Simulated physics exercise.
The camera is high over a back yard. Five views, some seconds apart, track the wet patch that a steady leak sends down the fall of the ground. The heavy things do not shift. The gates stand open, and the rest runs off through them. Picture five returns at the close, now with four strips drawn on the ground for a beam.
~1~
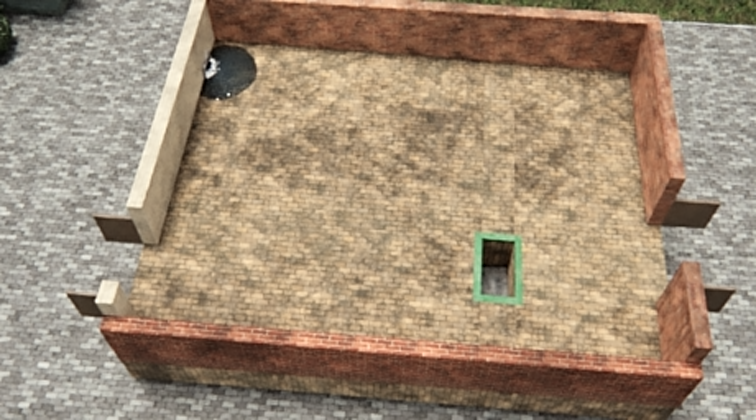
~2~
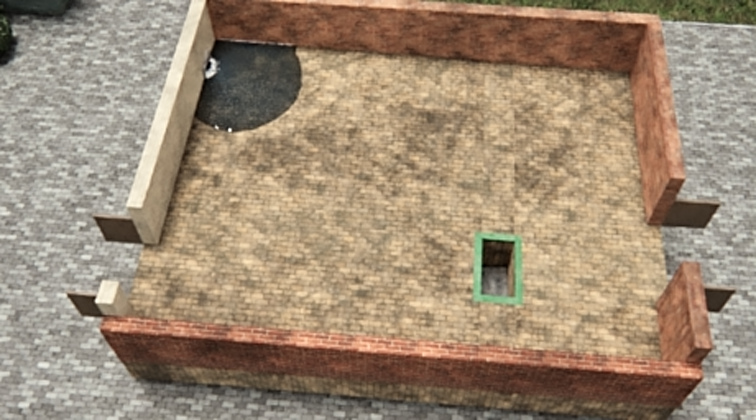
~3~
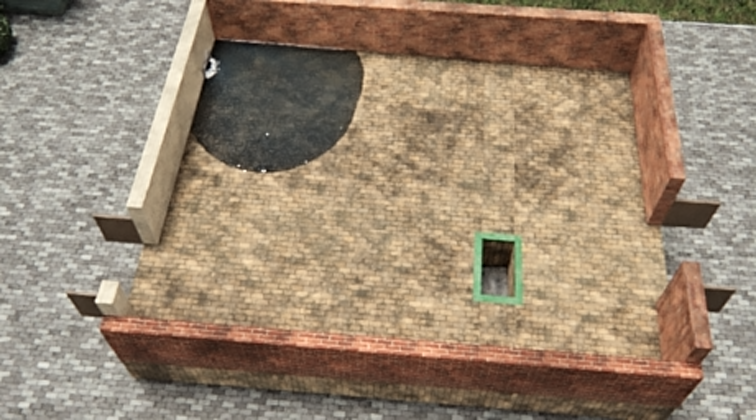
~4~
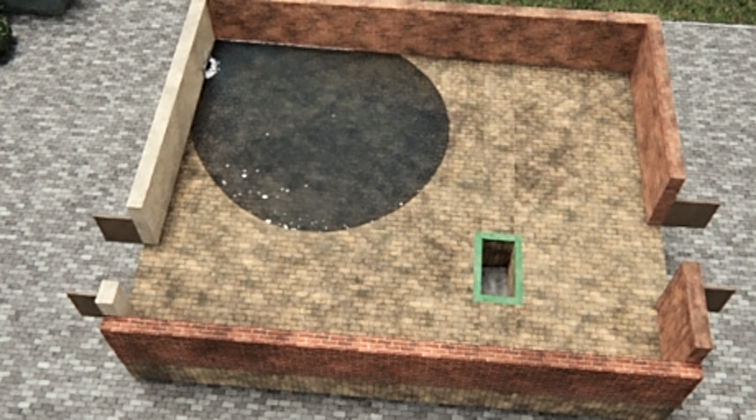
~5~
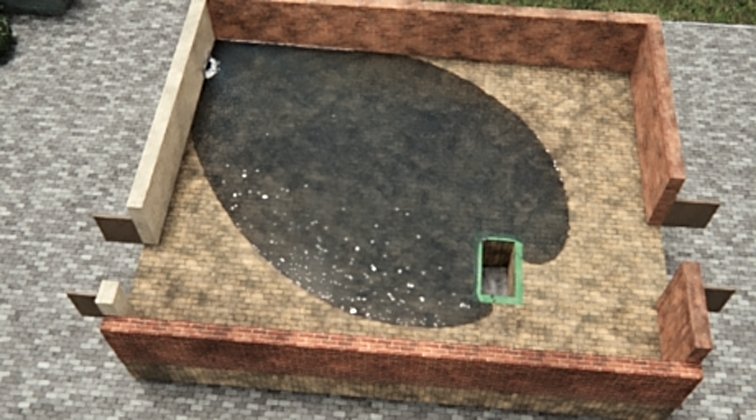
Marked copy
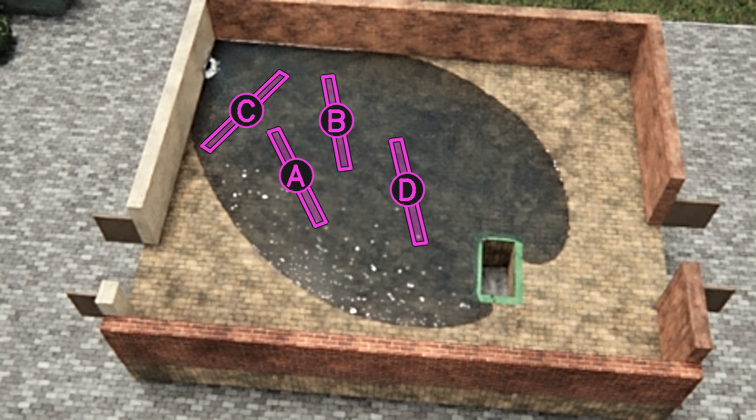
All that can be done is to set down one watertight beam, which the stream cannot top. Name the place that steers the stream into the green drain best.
Go for A.
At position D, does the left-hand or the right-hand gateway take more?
More leaves on the right.
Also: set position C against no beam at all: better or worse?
Position C is worse.
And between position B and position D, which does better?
That would be B.
On the marked copy, A from (273, 130) to (320, 224); B from (327, 76) to (345, 168); C from (206, 148) to (283, 74); D from (396, 139) to (420, 243).
If A is chosen, about 26 % of the stream goes into the green drain, about 72 % out by the gates.
If B is chosen, about 17 % of the stream goes into the green drain, about 82 % out by the gates.
If C is chosen, about 15 % of the stream goes into the green drain, about 81 % out by the gates.
If D is chosen, about 10 % of the stream goes into the green drain, about 88 % out by the gates.
